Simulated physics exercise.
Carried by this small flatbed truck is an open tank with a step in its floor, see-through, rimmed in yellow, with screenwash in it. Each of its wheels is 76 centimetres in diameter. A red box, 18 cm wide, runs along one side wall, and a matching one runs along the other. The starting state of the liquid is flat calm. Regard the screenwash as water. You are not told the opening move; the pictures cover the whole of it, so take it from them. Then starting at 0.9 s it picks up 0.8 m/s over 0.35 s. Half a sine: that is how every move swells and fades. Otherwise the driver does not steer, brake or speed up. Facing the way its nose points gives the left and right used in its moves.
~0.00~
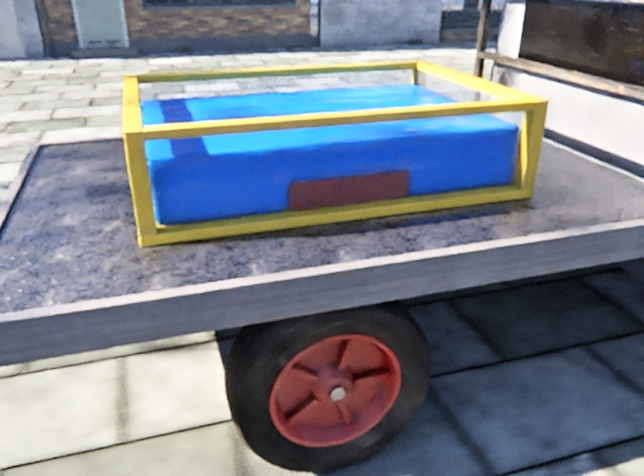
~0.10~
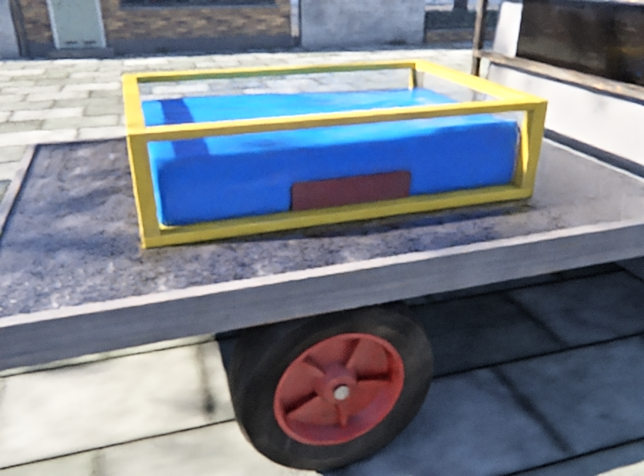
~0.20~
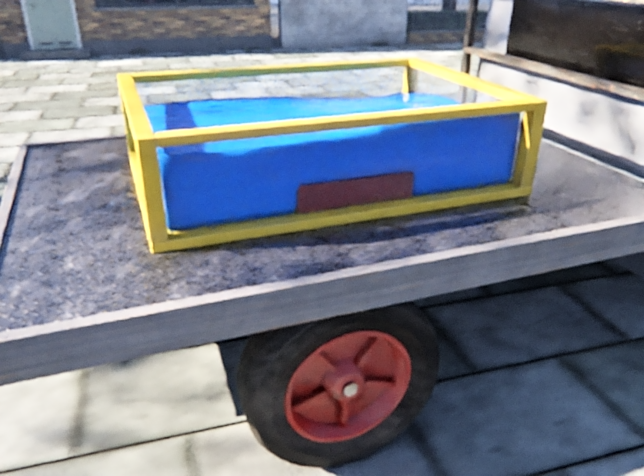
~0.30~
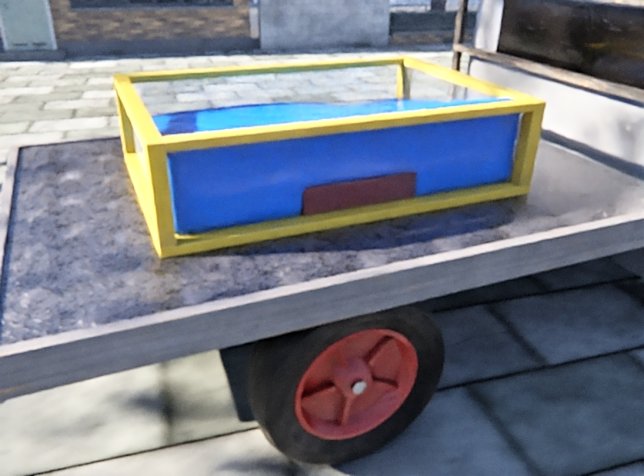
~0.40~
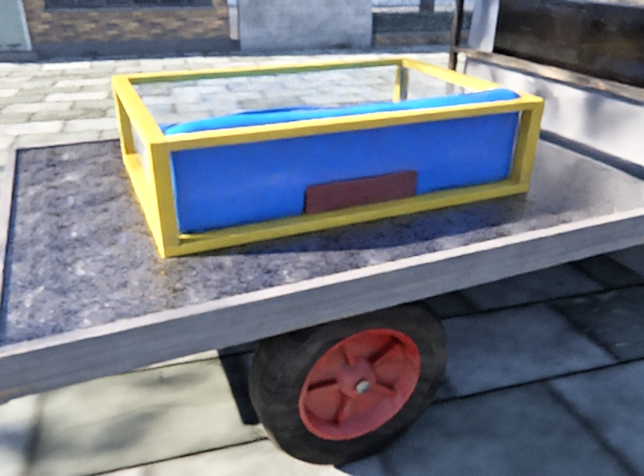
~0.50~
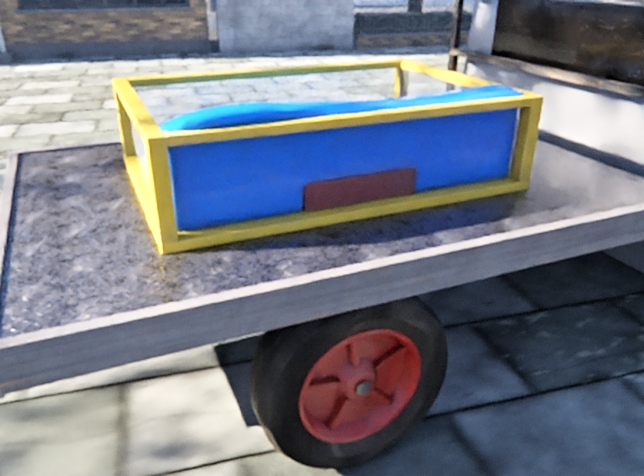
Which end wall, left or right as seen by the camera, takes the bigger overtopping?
Stand on the left if you want to get splashed.
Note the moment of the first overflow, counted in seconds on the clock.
I'd put it close to 0.8 seconds.
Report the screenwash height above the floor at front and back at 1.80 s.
Measured: Front = 18 cm, back = 36 cm.
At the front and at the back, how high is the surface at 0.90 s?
Front level 26 cm, back level 26 cm.
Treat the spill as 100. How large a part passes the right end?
Some 10 per cent of it.
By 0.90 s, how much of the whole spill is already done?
About 10 %.
By 0.90 s the surface is 26 cm up at the front and 25 cm at the back; 1 per cent is out, over the near side.
By 1.30 s the surface is 14 cm up at the front and 37 cm at the back; 1 per cent is out, over the near side.
By 1.80 s the surface is 19 cm up at the front and 35 cm at the back; 4 per cent is out, over the left end and the far side, a little elsewhere.
By 4.24 s 9 per cent is out, over the left end and the near side, a little elsewhere; the right end has passed 1 per cent and the left end 3.
